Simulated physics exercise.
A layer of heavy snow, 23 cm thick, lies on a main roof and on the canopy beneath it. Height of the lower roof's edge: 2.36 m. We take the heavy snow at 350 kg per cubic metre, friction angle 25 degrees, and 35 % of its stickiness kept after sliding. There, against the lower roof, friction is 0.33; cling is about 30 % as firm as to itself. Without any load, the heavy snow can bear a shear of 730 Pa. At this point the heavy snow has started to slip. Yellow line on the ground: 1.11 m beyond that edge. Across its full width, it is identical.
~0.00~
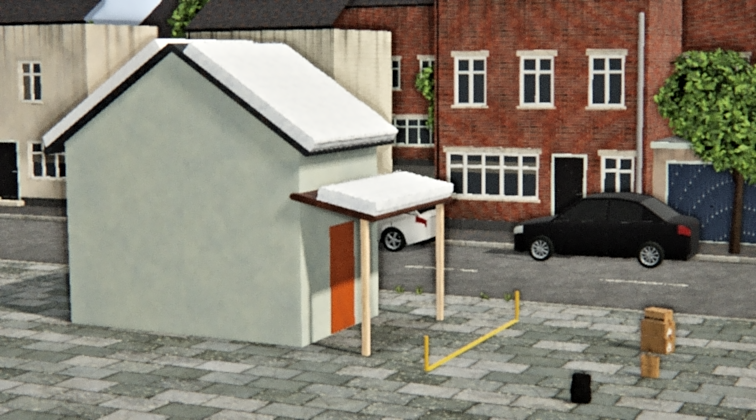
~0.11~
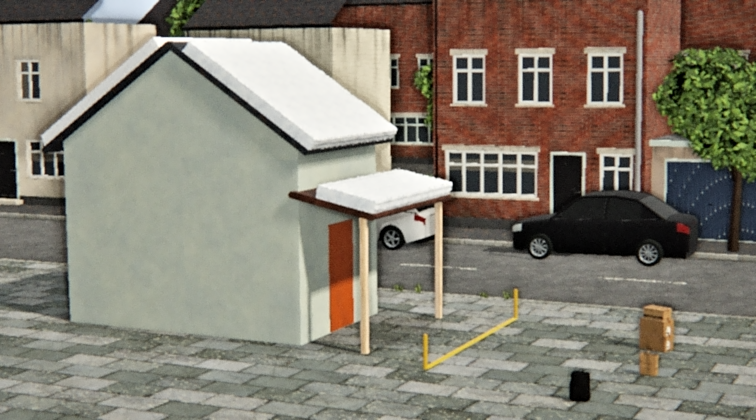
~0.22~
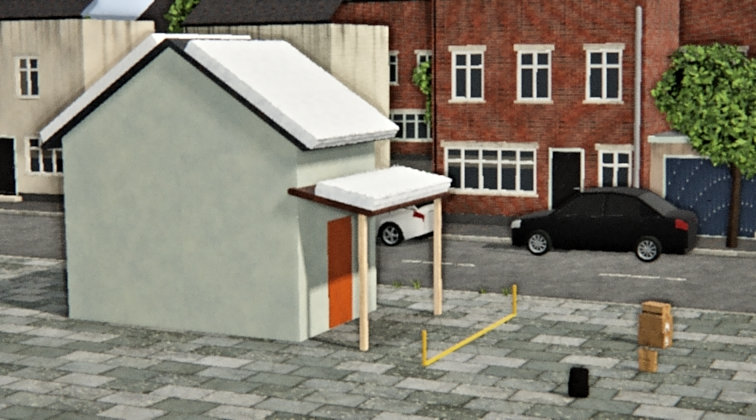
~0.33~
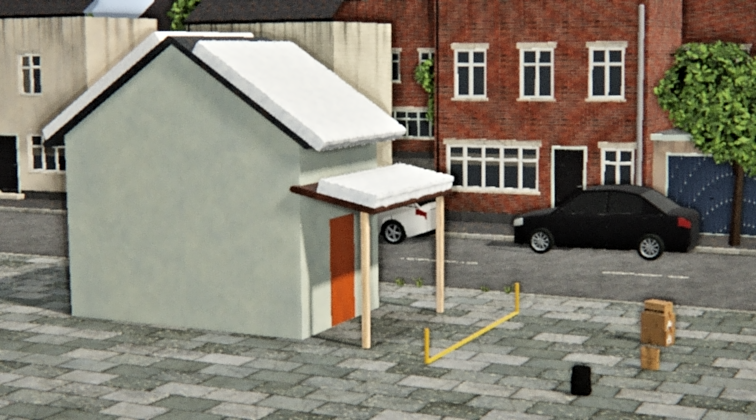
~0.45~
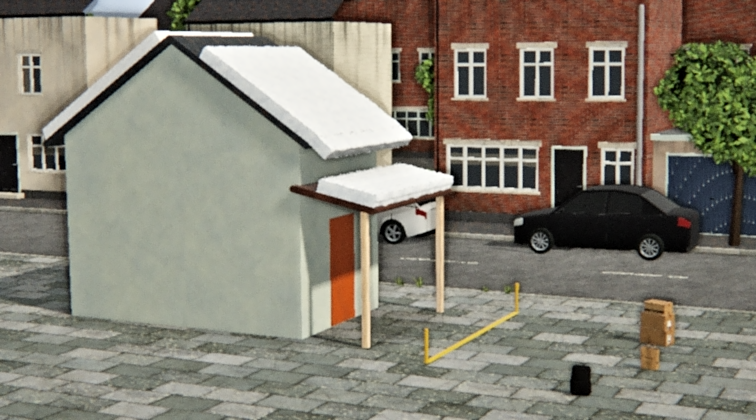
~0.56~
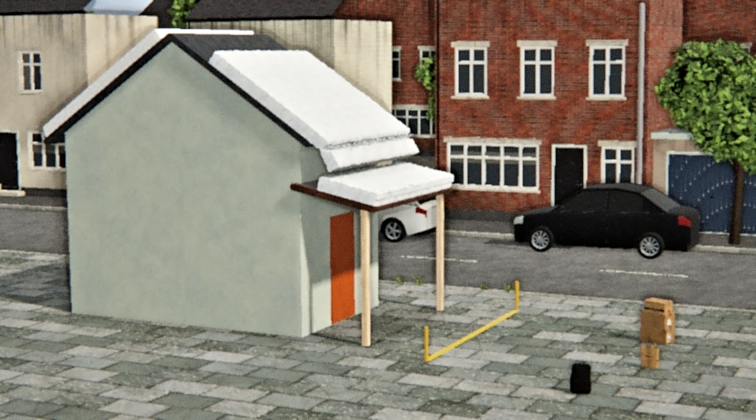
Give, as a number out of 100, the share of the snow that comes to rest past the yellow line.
60 out of 100.
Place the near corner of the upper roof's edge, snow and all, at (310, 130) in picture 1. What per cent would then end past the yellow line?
60 per cent or so.
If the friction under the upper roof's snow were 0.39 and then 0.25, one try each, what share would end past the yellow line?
Try 1: 30 %; try 2: 50 %.
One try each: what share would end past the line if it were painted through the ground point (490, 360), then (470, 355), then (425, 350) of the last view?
Respectively 35, 45 and 70 percent would end past it.
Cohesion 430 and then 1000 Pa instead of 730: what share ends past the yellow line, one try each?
Respectively 65 % and 50 %.
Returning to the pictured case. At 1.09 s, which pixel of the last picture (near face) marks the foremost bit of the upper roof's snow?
Close to pixel (395, 194).
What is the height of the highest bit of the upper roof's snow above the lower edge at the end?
Looks like around 0.5 m above that edge.
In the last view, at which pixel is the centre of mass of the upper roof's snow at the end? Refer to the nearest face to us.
About (482, 343).
By 1.09 s, none is below the lower edge and 0 % is past the line.
By 1.73 s, 56 % is below the lower edge and 38 % is past the line.
By 2.36 s, 81 % is below the lower edge and 59 % is past the line.
By 3.00 s, 84 % is below the lower edge and 60 % is past the line.
By 3.40 s, at the end, 84 % is below the lower edge and 60 % is past the line.
